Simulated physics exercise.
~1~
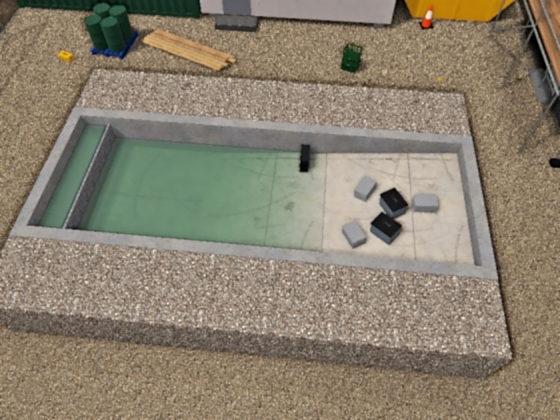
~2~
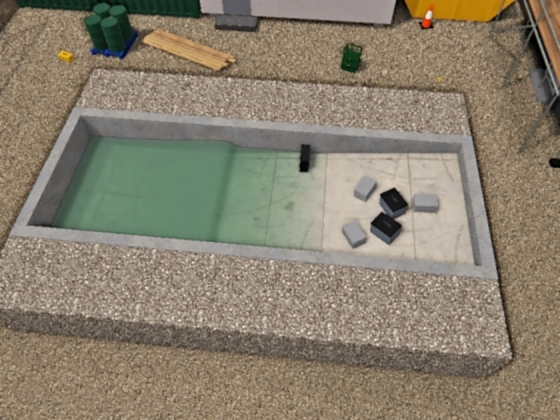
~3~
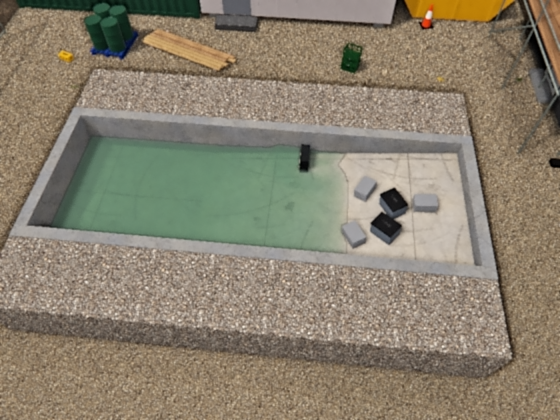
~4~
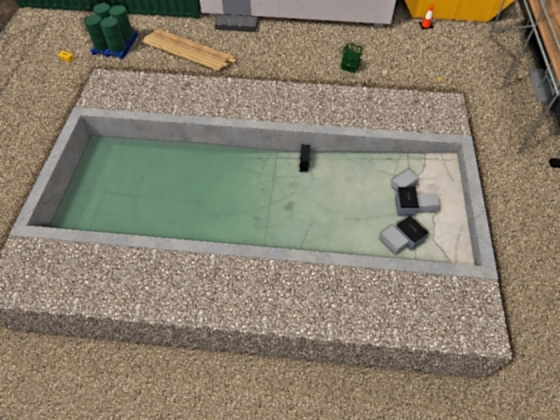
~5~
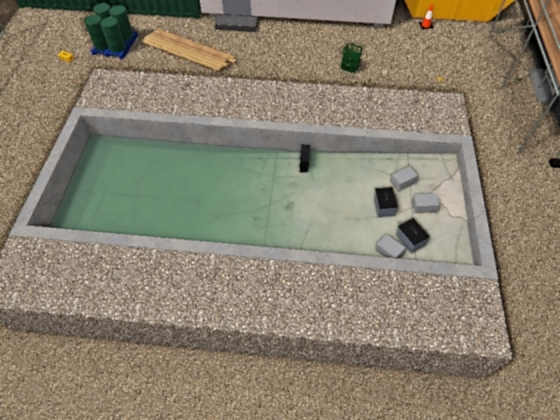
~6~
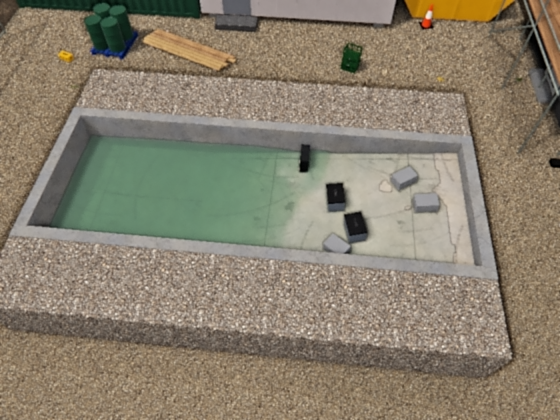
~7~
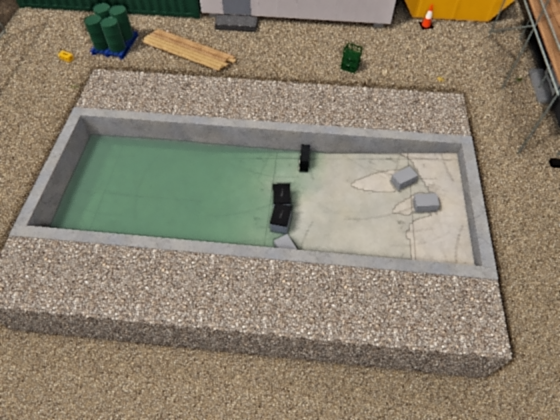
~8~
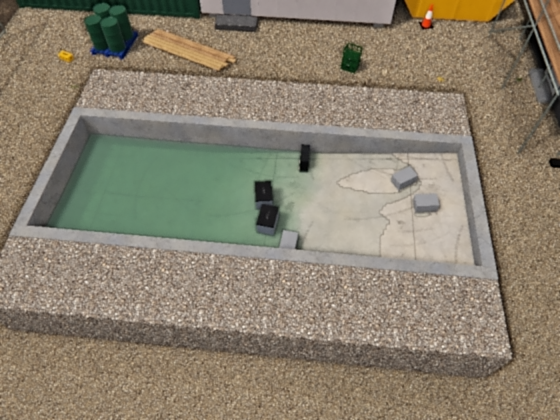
Green water surges up a sloping ramp, shifts several boxes right, then draws some back left.
